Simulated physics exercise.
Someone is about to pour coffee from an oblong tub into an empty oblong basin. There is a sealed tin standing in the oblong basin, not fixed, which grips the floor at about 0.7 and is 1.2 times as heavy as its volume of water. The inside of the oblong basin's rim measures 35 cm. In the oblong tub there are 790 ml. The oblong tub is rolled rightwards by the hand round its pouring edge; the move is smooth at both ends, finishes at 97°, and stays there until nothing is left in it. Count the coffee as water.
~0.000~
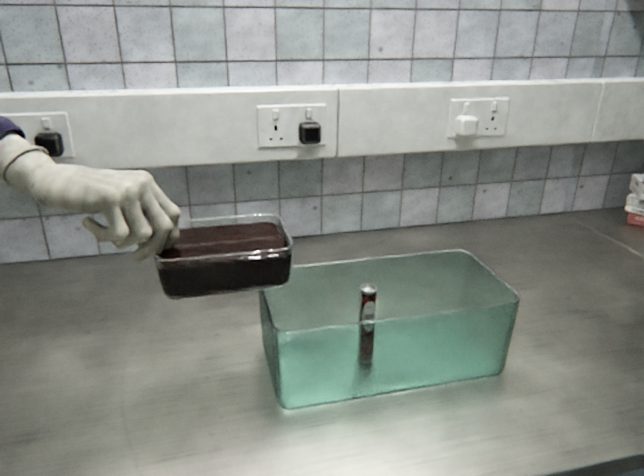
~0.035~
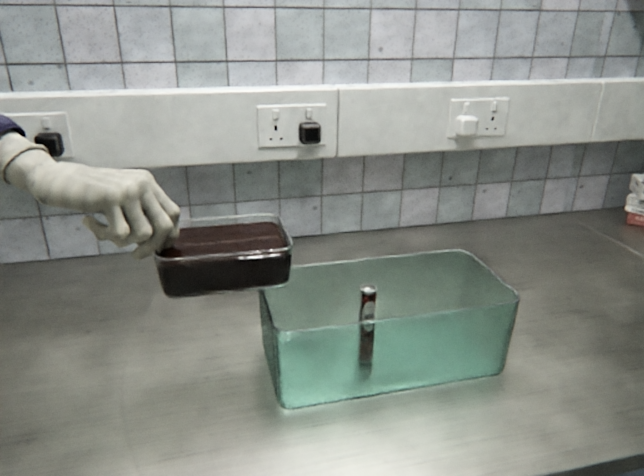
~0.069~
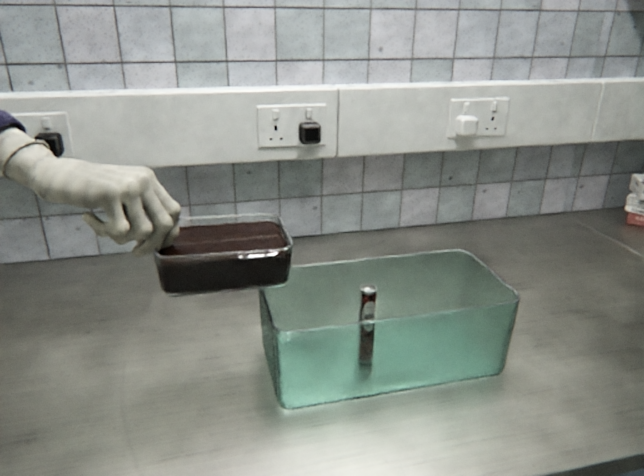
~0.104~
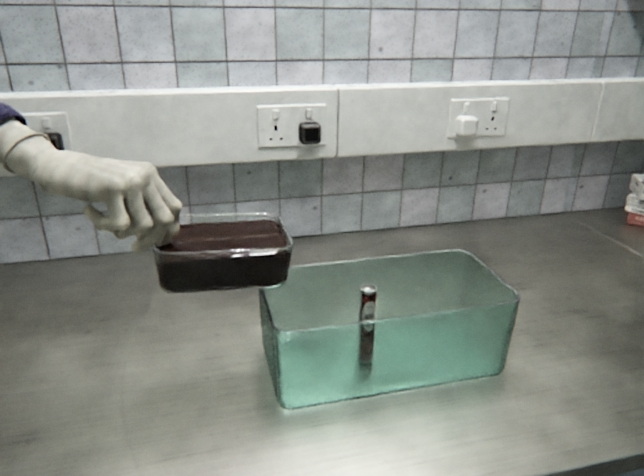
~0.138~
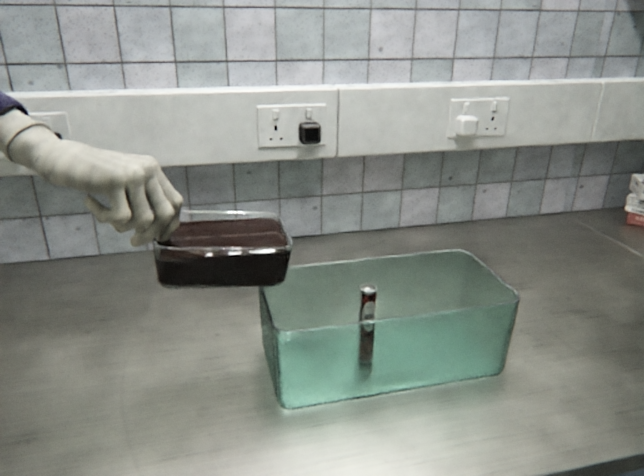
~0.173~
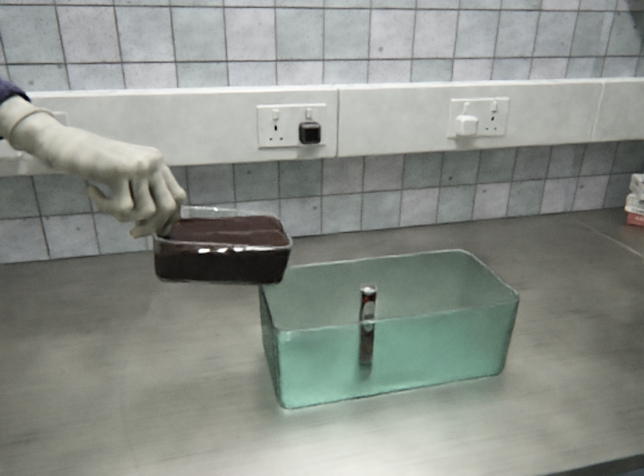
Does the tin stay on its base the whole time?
It is going to fail.
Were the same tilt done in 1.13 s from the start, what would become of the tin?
The tin tips over.
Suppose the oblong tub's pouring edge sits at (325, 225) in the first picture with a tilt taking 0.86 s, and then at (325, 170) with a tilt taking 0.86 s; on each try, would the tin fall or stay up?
In the first try it remains standing; in the second it remains standing.
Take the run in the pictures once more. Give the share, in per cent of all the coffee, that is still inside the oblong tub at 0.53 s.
About 42 per cent.
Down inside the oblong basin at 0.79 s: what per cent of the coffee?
Value: Approx. 88 %.
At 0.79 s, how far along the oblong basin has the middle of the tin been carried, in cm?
Centre to centre, close to 3 cm.
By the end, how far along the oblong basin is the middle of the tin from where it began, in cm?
7.5 cm.
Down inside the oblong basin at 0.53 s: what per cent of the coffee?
Roughly 12 percent.
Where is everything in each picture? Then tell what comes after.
It leans 0°; its right rim is at (286, 231); the coffee meets the walls at (159, 245) and (283, 234); the oblong basin's rim runs from (265, 300) to (492, 273); the tin's top is at (368, 292), in the first picture.
It leans 0°; its right rim is at (286, 231); the coffee meets the walls at (160, 245) and (283, 234), in the second picture.
It leans 2°; its right rim is at (286, 231); the coffee meets the walls at (159, 243) and (283, 233), in the third picture.
It leans 3°; its right rim is at (286, 231); the coffee meets the walls at (159, 241) and (283, 232), in the fourth picture.
It leans 6°; its right rim is at (285, 231); the coffee meets the walls at (158, 238) and (283, 230), in the fifth picture.
It leans 9°; its right rim is at (285, 231); the coffee meets the walls at (157, 234) and (283, 228), in the sixth picture.
After 0.53 s the tilt is 66° and 43 per cent is still to pour; the tin stands where it began.
After 0.79 s the tilt is 95° and 4 per cent is still to pour; the tin leans 26°.
After 1.06 s the tilt is 97° and 0 per cent is still to pour; the tin lies on its side.
After 1.36 s the tilt is 97° and 0 per cent is still to pour; the tin lies on its side.
In the end the tin lies on its side.
